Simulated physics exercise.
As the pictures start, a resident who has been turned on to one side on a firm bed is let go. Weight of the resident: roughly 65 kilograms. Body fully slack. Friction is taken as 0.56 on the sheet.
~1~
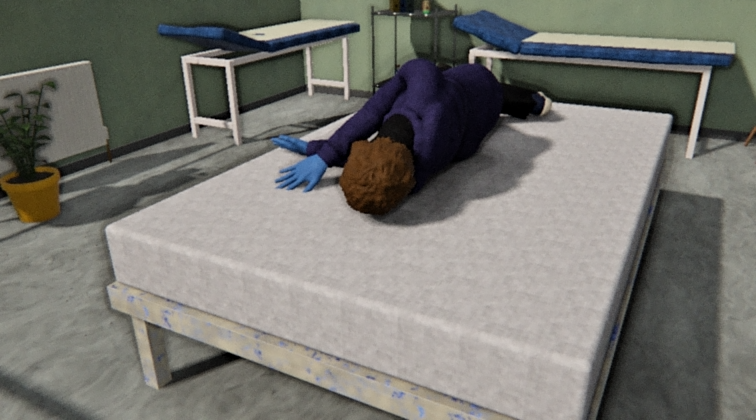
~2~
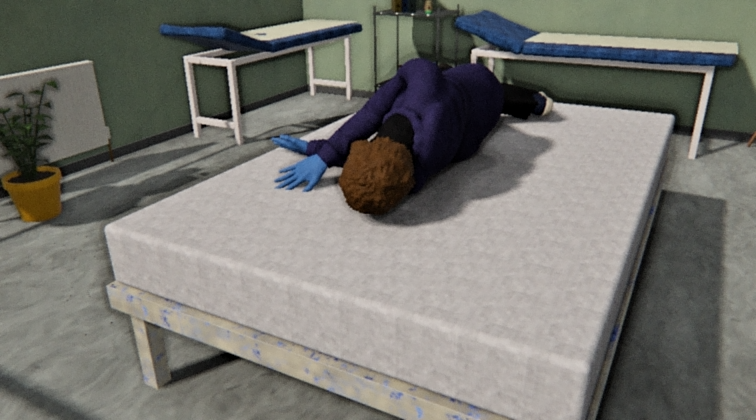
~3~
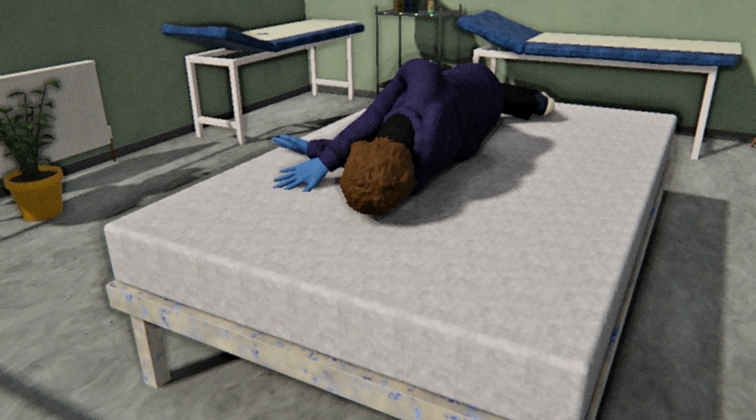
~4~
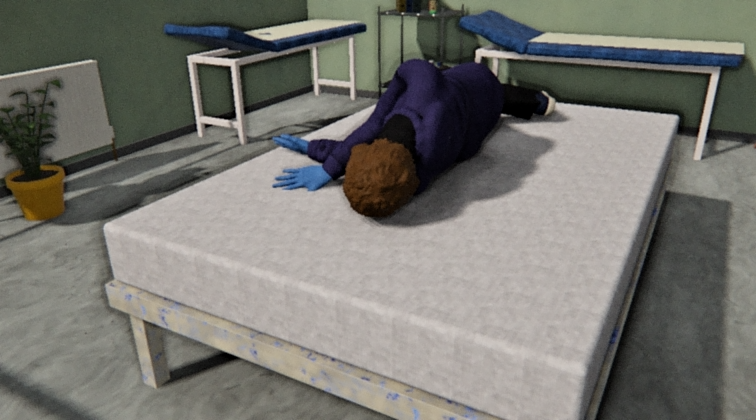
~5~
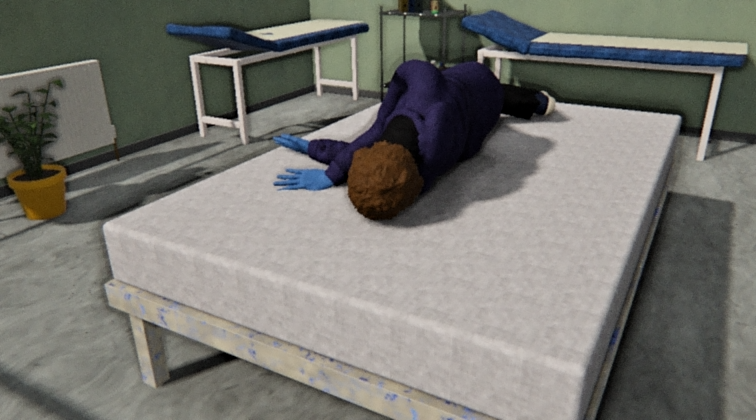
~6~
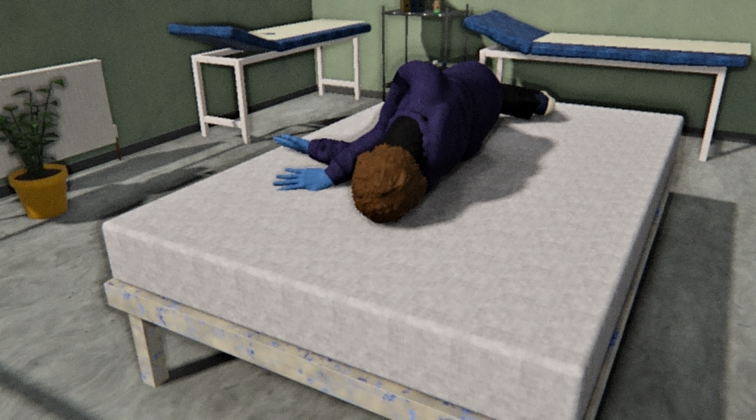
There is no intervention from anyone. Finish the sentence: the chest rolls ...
... towards the back.
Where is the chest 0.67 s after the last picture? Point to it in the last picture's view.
Look around (475, 158) and it's there.
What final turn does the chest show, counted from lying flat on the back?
I'd say close to 20 degrees from flat.
Then, 0.27 s after the last picture the chest is turned 75° from lying flat on the back, near (445, 142) in the last picture's view.
Then, 0.67 s after the last picture the chest is turned 45° from lying flat on the back, near (475, 158) in the last picture's view.
Then, 1.27 s after the last picture the chest is turned 15° from lying flat on the back, near (502, 173) in the last picture's view.
In the final state, chest sinks back.
